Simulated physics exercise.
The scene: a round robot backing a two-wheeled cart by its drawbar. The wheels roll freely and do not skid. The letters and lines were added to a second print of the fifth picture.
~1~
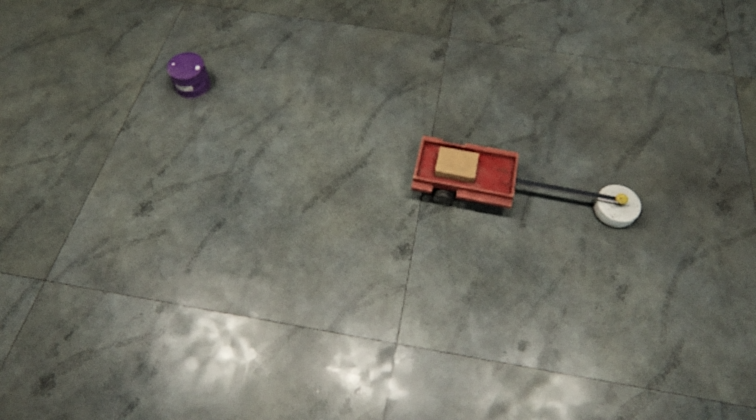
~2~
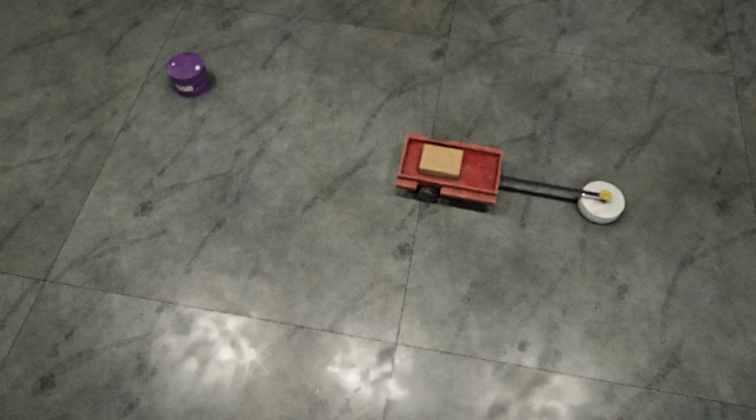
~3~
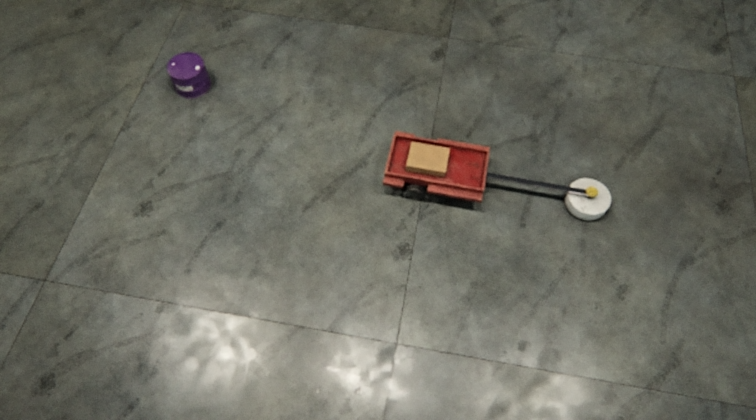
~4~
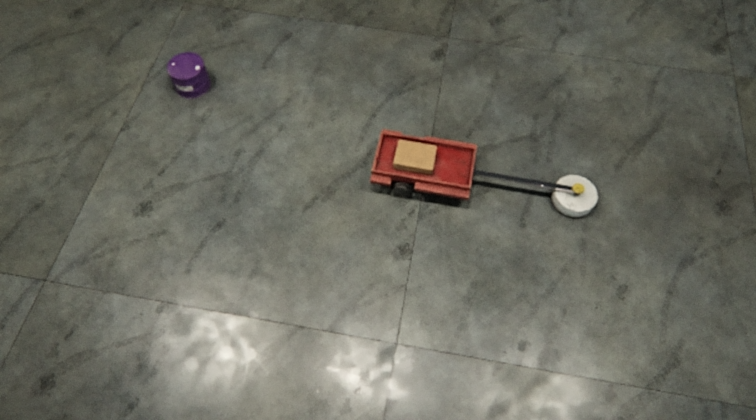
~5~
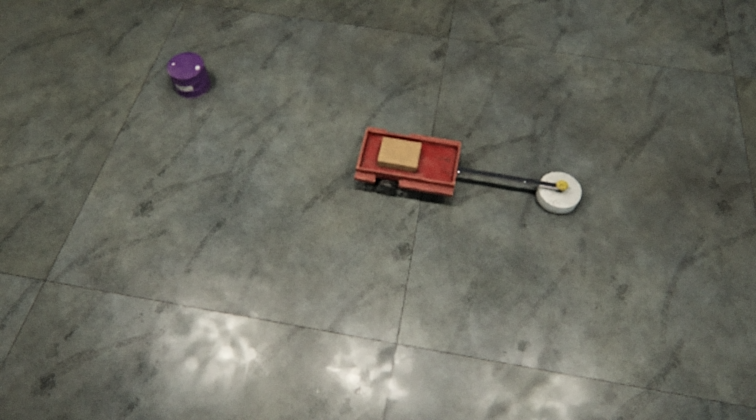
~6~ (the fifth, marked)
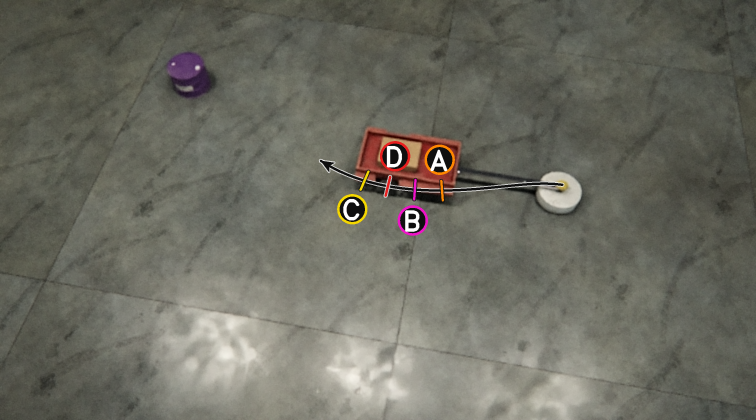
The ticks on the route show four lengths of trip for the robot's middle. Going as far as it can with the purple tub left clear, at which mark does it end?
Stop at C.
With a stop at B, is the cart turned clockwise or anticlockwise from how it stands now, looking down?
For that mark, clockwise.
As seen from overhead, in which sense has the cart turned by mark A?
For that mark, clockwise.
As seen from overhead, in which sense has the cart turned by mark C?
Clockwise.
On the marked copy, A at (442, 191); B at (415, 190); C at (365, 181); D at (388, 186); the route from (563, 185) via (434, 191) to (321, 161).
Taking C. A third of the way, robot (491, 194), cart (346, 148).
Two thirds of the way, robot (422, 196), cart (290, 131).
When it is over, robot (365, 187), cart (248, 110); nothing has been touched.
As for the rest, A is safe but short; B is safe but short; D is safe but short.
